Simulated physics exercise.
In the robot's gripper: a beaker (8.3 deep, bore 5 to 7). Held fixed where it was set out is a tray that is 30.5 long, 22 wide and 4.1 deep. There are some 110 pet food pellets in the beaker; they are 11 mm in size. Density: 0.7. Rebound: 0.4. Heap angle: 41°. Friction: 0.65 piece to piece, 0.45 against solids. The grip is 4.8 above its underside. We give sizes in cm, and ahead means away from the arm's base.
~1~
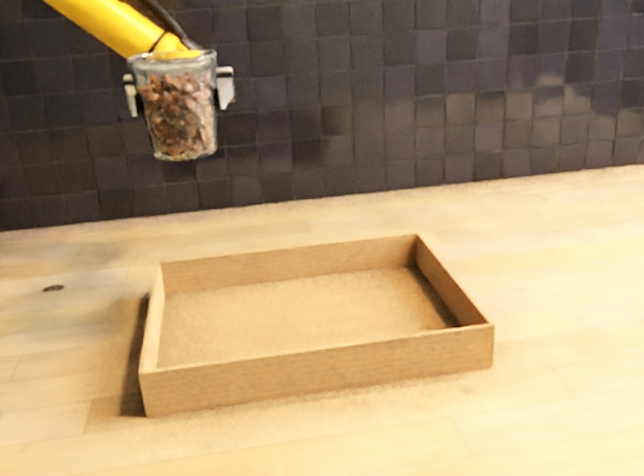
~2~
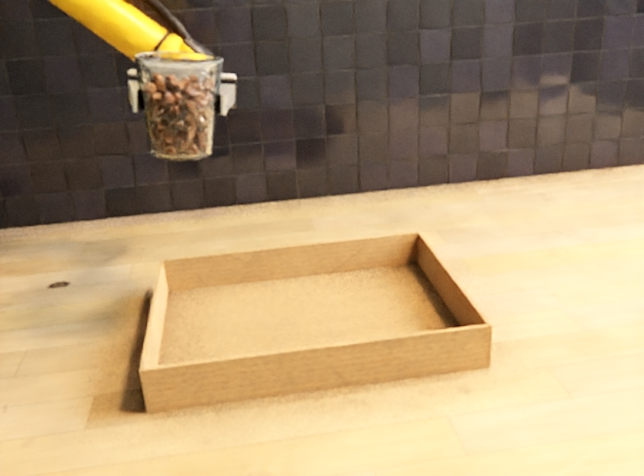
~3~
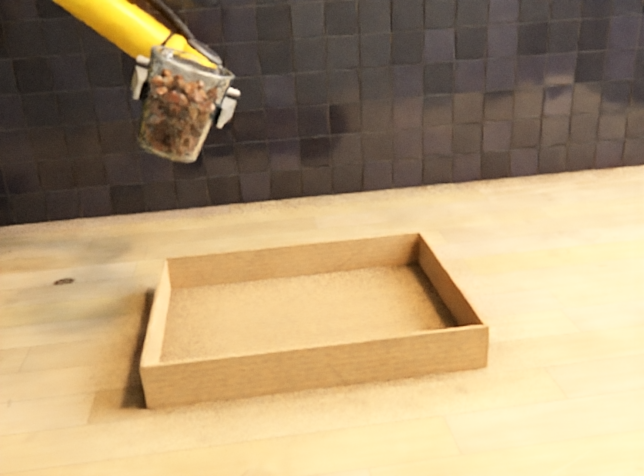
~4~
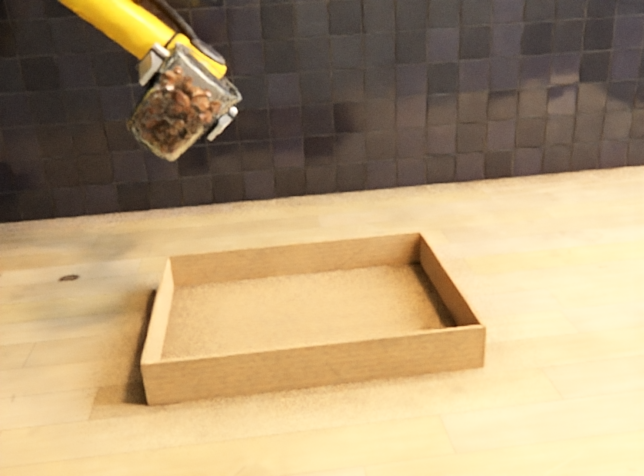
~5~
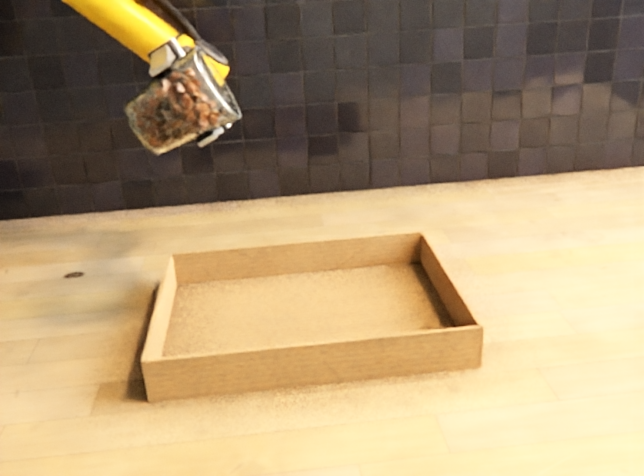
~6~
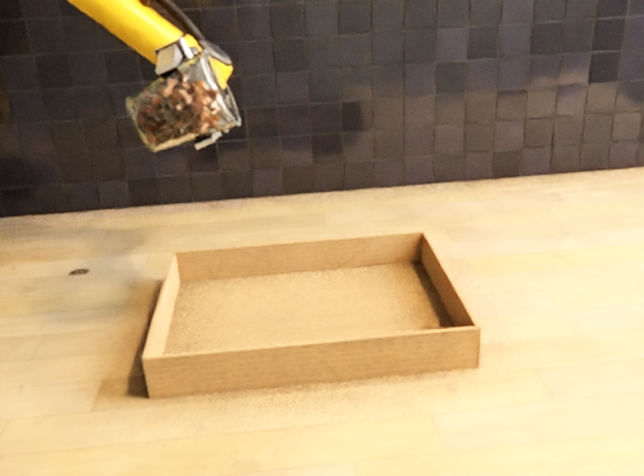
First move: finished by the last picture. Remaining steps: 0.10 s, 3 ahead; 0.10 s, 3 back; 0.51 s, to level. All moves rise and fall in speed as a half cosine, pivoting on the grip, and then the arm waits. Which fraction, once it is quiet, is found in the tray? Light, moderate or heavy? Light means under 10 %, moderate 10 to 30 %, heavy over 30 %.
Moderate.
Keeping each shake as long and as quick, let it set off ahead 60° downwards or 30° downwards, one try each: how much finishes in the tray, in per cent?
Roughly 0 per cent, then 5 per cent.
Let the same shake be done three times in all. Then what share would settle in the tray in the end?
My guess is near 35 per cent.
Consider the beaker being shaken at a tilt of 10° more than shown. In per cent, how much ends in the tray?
It would be near 35 per cent.
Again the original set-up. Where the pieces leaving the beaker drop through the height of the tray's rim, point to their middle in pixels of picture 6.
Around (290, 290).
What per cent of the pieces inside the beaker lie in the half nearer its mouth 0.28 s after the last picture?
That share comes to roughly 50 percent.
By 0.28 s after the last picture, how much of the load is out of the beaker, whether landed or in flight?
Share gone: Around 10 %.
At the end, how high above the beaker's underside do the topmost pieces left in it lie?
I'd put it at close to 7.5 centimetres.
Then, 0.28 s after the last picture, tilted 65° forward, highest piece 25 above the table; 99 in the beaker, 14 in flight or on a rim.
Then, 0.57 s after the last picture, tilted 13° forward, highest piece 28 above the table; 97 in the beaker, 16 in the tray.
Then, 0.91 s after the last picture, level, highest piece 27 above the table; 97 in the beaker, 16 in the tray.
Then, 1.96 s after the last picture, level, highest piece 27 above the table; 97 in the beaker, 16 in the tray.
Final count, 97 in the beaker, 16 in the tray. That is 14 % in the tray.
